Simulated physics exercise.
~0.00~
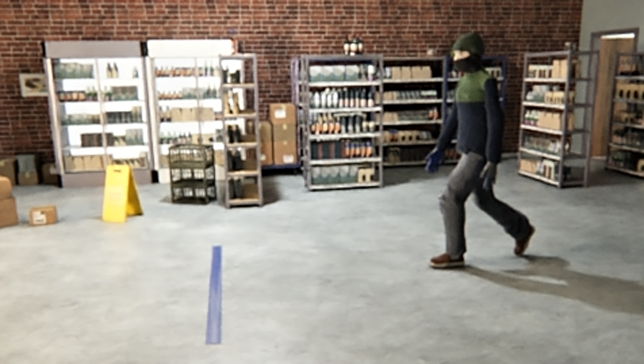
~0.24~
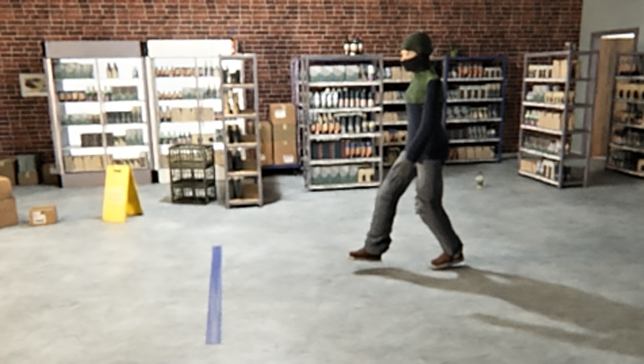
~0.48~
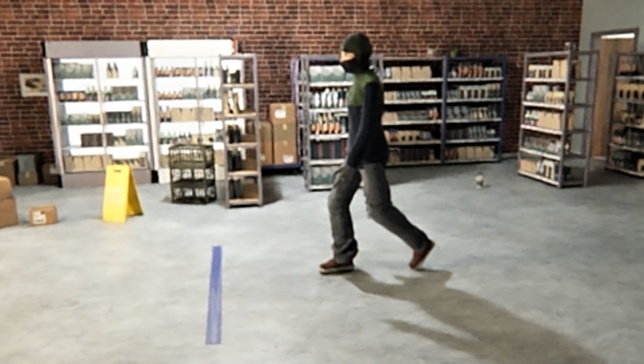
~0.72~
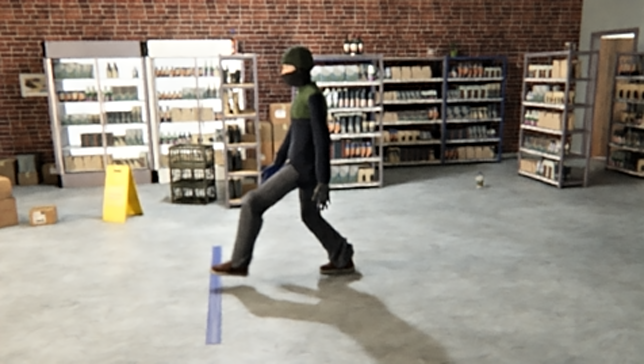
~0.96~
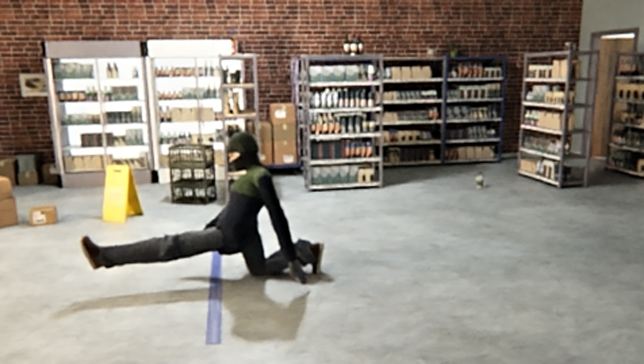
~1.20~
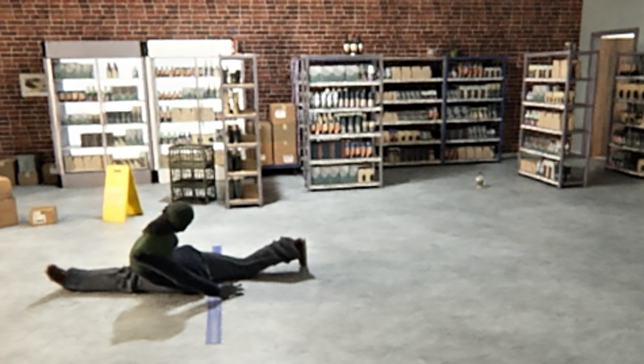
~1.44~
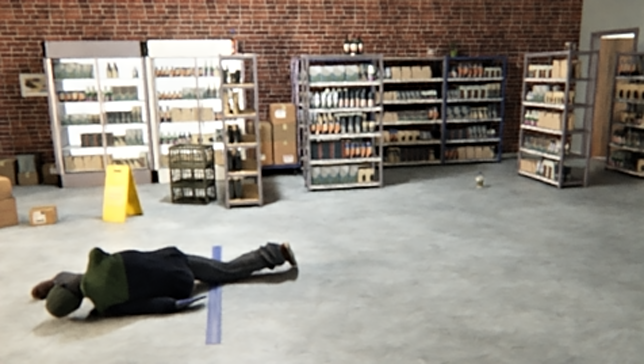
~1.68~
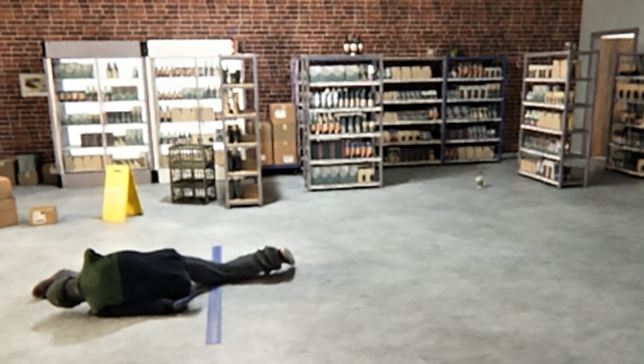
Masked figure in a dark green cap walking left through a stockroom, dropping into a split and collapsing face down across blue tape.
